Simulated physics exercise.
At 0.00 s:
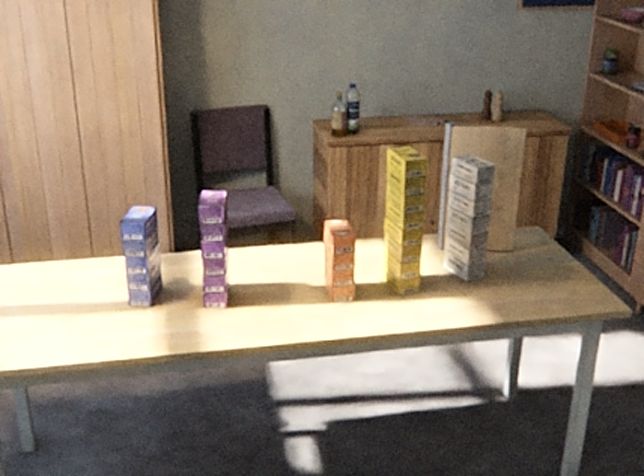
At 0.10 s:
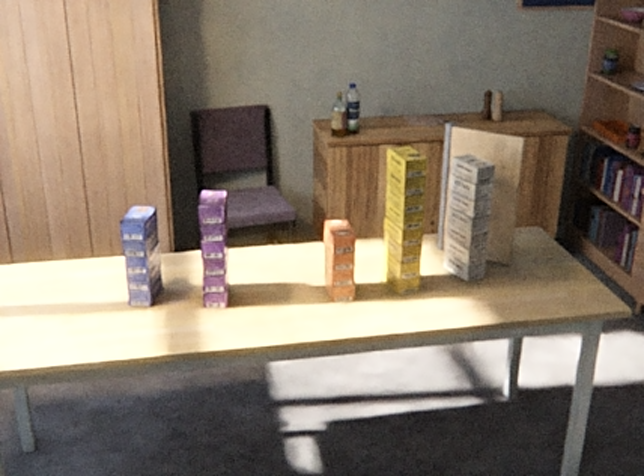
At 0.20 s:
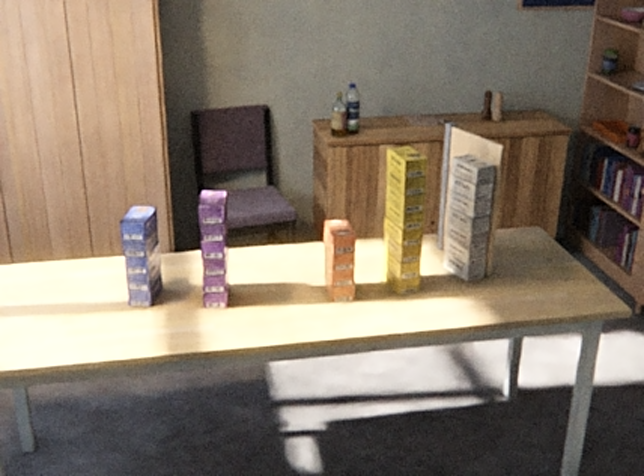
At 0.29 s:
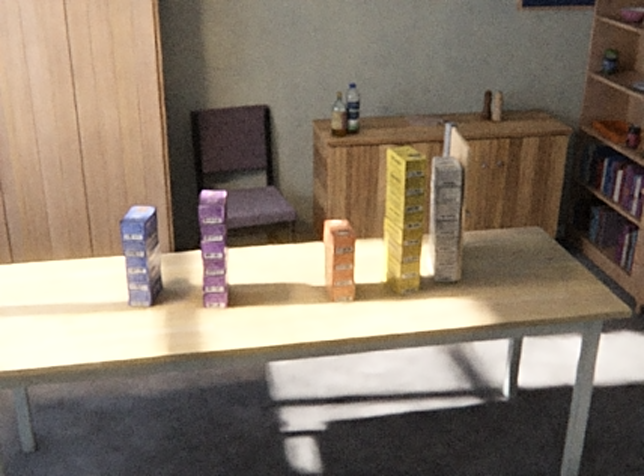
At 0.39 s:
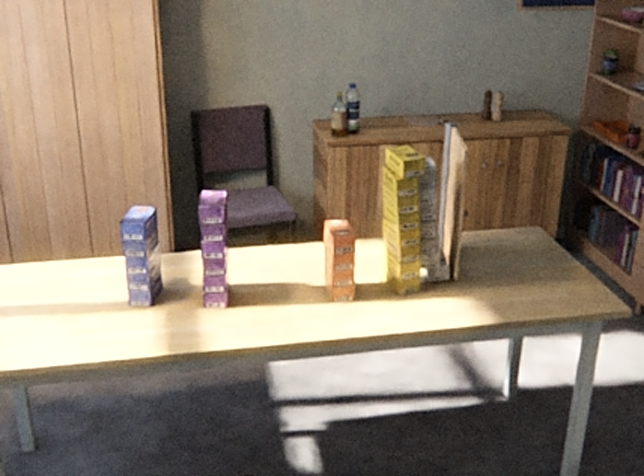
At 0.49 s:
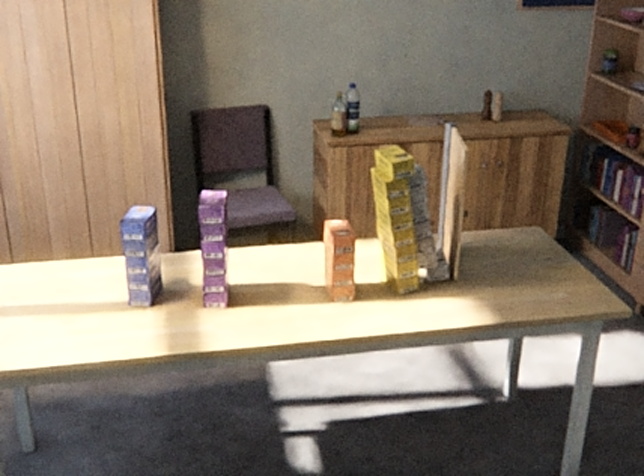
On a table, a swinging door pushes a pale pile leftward, leaning the yellow pile left.
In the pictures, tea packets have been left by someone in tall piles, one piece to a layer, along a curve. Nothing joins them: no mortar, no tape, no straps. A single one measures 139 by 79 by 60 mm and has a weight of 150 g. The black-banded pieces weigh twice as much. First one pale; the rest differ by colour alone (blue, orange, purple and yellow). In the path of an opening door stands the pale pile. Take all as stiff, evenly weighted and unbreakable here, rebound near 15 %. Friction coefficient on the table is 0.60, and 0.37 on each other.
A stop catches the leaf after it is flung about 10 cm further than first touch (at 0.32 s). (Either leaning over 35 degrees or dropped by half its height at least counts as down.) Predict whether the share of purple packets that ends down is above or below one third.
The share ends below one third.
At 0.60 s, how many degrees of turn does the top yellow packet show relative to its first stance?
Some 15°.
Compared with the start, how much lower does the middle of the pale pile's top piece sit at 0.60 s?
Drop so far: Roughly 4 cm.
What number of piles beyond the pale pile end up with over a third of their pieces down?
2 of them.
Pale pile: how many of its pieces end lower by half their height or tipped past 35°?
Count: 6 pale pieces.
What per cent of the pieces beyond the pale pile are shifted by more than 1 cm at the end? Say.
I make it 60 per cent.
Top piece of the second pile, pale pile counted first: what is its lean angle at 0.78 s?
It leans around 40°.
Around 0.60 s, 1 of the pale pile down; none of the 6 purple packets down (0 of 23 in all colours); top purple packet unmoved; top yellow packet tipped 16°.
Around 0.78 s, 6 of the pale pile down; none of the 6 purple packets down (6 of 23 in all colours); top purple packet unmoved; top yellow packet tipped 36°, 7 cm lower.
Around 0.96 s, 6 of the pale pile down; none of the 6 purple packets down (8 of 23 in all colours); top purple packet unmoved; top yellow packet on its side.
Around 1.24 s, 6 of the pale pile down; none of the 6 purple packets down (10 of 23 in all colours); top purple packet unmoved; top yellow packet on its side.
Finally (2.3 s), 6 of the pale pile down; none of the 6 purple packets down (12 of 23 in all colours); top purple packet displaced 5 mm; top yellow packet on its side. That is 0 per cent. Seen by the last camera, middles, top purple packet near (212, 207), top yellow packet near (231, 301).
